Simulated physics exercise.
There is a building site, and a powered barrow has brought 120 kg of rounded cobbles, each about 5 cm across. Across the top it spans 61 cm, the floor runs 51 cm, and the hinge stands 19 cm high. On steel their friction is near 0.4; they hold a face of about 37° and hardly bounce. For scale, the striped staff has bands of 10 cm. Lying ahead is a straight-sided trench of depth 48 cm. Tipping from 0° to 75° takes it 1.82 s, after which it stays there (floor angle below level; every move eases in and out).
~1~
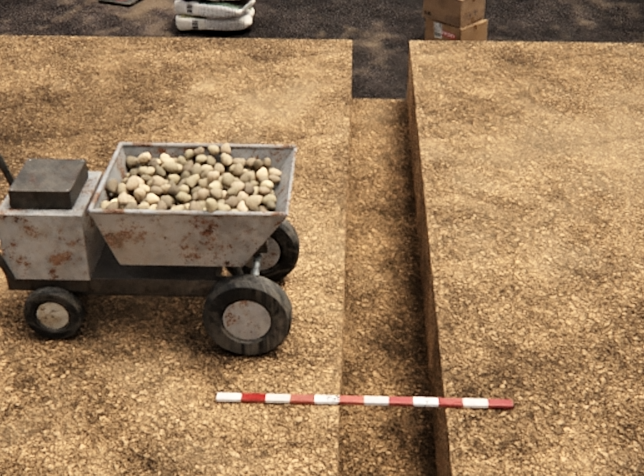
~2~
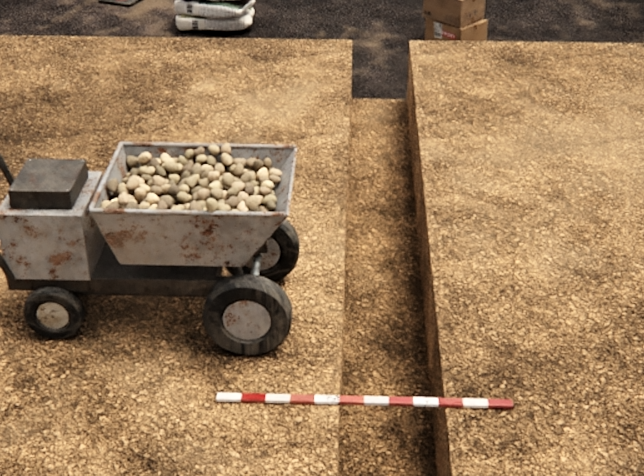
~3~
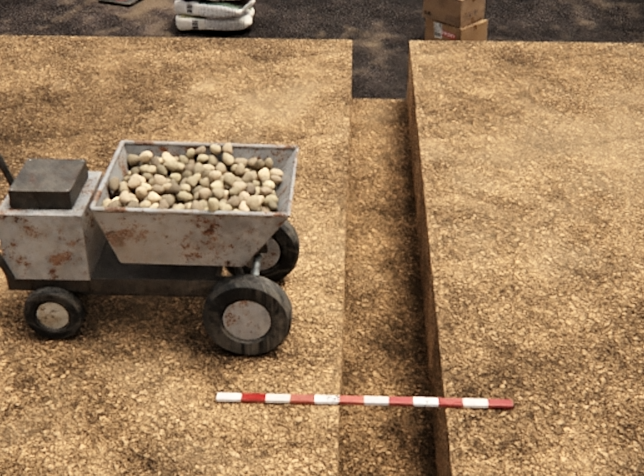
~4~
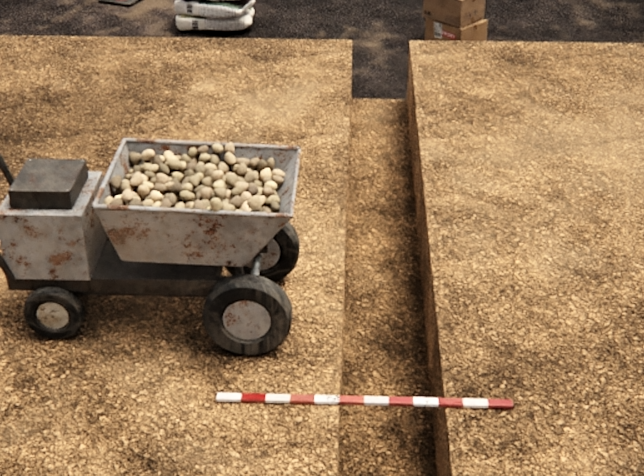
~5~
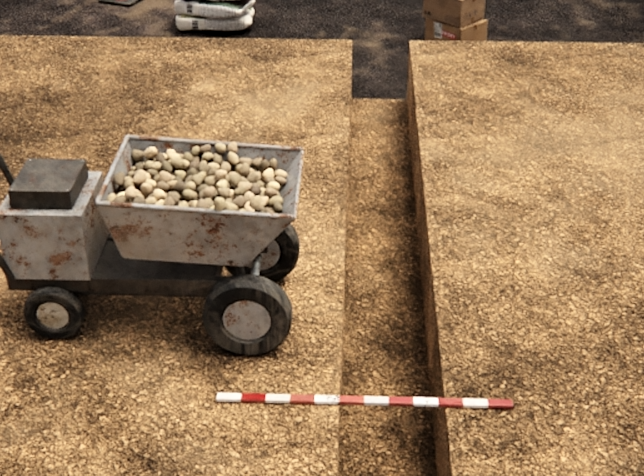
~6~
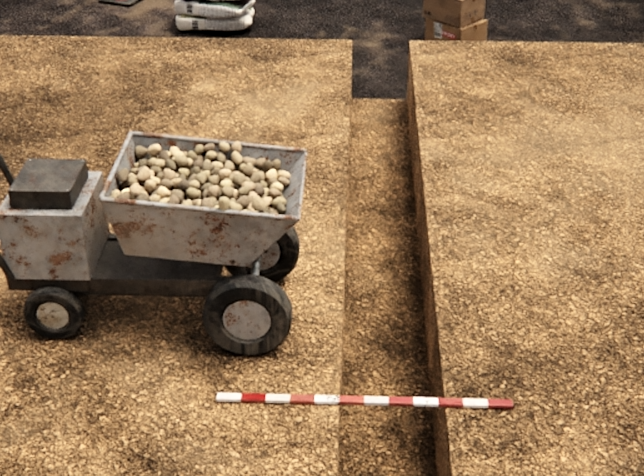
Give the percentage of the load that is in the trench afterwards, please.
Near 93 per cent of the load.
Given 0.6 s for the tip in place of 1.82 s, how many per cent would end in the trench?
It would come to roughly 65 per cent.
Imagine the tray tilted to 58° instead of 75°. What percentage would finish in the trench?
About 45%.
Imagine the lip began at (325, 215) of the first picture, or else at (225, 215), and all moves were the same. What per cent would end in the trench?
Roughly 55 in a hundred, then 100 in a hundred.
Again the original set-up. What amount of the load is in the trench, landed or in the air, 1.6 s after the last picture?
55 per cent, give or take.
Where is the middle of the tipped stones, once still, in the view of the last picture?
About (400, 388).
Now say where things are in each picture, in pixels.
The tray is at 0°, its lip at (287, 215); the top of the load is at (199, 163), in the first frame.
Lip at (287, 215), floor tilted 0°, highest stones at (199, 163), in the second frame.
Lip at (289, 216), floor tilted 1°, highest stones at (201, 162), in the third frame.
Lip at (291, 216), floor tilted 2°, highest stones at (203, 161), in the fourth frame.
The tray is at 4°, its lip at (295, 218); the top of the load is at (190, 159), in the fifth frame.
The tray is at 5°, its lip at (299, 219); the top of the load is at (188, 159), in the sixth frame.
Then, 1.1 s after the last picture the floor is at 63°, 98 % in the tray, 2 % in the trench; the foremost stones are at (400, 291).
Then, 1.6 s after the last picture the floor is at 75°, 43 % in the tray, 53 % in the trench, 5 % past the trench; the foremost stones are at (511, 315).
Then, 2.0 s after the last picture the floor is at 75°, 18 % in the tray, 76 % in the trench, 7 % past the trench; the foremost stones are at (547, 308).
Then, 3.9 s after the last picture the floor is at 75°, 0 % in the tray, 93 % in the trench, 7 % past the trench; the foremost stones are at (565, 312).
